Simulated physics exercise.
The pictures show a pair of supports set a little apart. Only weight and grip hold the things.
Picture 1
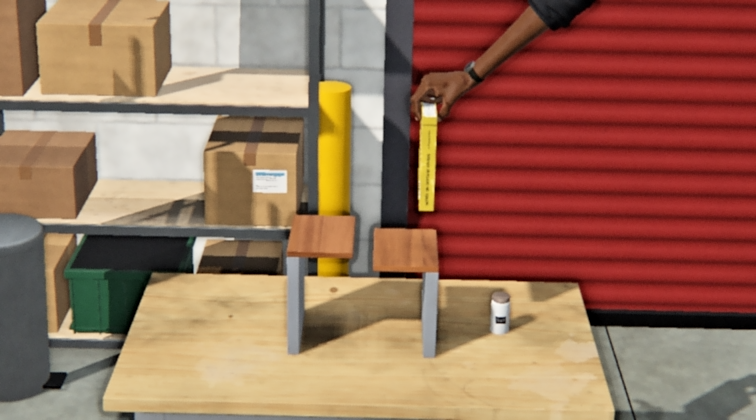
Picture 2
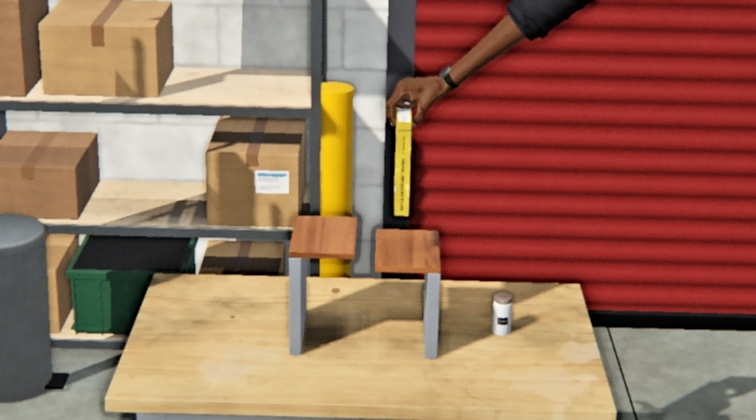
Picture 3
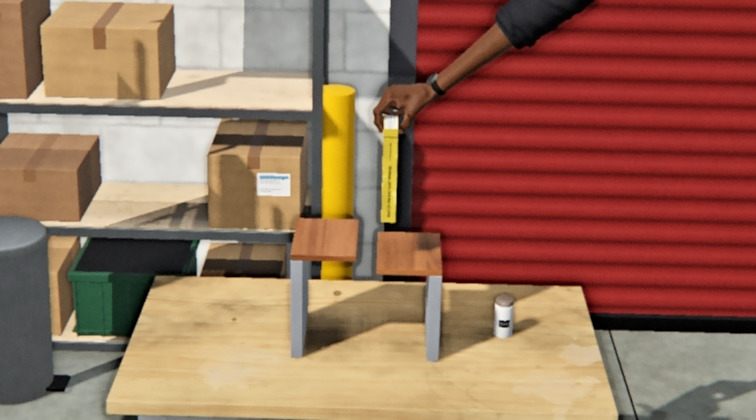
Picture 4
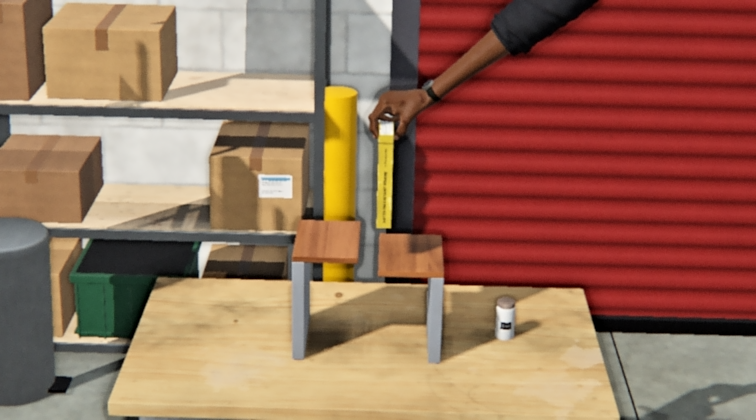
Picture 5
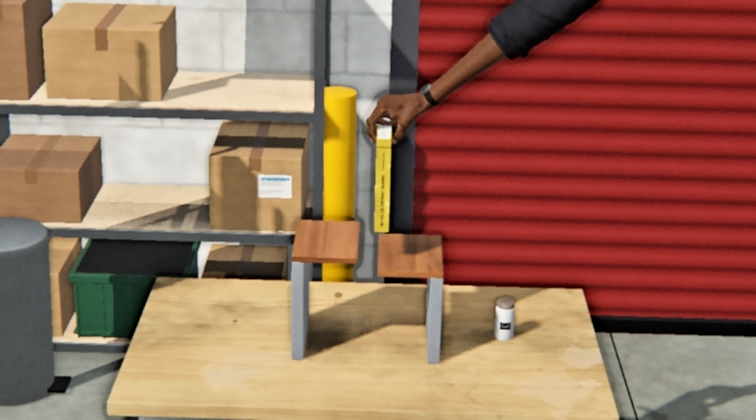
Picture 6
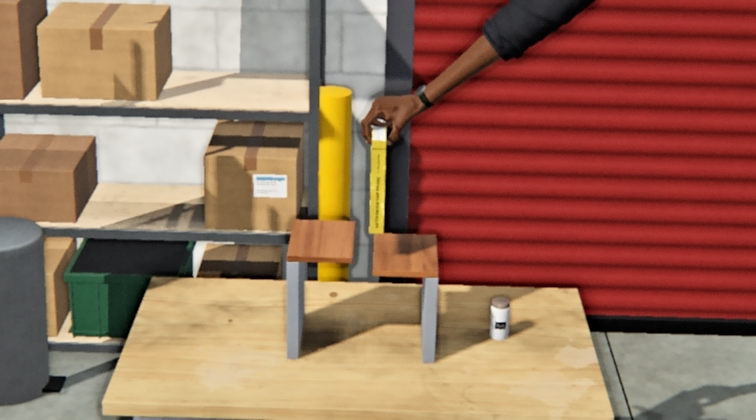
A hand reaches in from the upper right of a storage area with shelves of cardboard boxes and a red shutter, viewed from slightly above. Two wood-topped grey supports stand apart on a pale wooden table, a white shaker to their right and a yellow post behind. The hand carries an upright yellow book left and slightly down, then holds it nearly still above the gap, while the view shifts slightly.
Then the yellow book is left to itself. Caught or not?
The book lodges.
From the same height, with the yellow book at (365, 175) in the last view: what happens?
Then it drops through.
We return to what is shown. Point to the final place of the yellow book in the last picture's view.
At about (377, 207).
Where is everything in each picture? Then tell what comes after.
Being brought over the gap; yellow book (427, 153); white shaker (500, 313), in the first picture.
Being brought over the gap; yellow book (403, 158); white shaker (502, 314), in the second picture.
Being brought over the gap; yellow book (390, 165); white shaker (504, 317), in the third picture.
Being brought over the gap; yellow book (385, 171); white shaker (506, 319), in the fourth picture.
Held still over the gap; yellow book (383, 174); white shaker (505, 319), in the fifth picture.
Held still over the gap; yellow book (378, 176); white shaker (500, 318), in the sixth picture.
Then, 0.20 s after the last picture, yellow book slid a little near (378, 195).
Then, 0.30 s after the last picture, yellow book slid a little near (377, 207).
At rest, moved from the start, yellow book; white shaker in place. Seen from the same camera at the end, yellow book near (377, 207). The book stays on top.
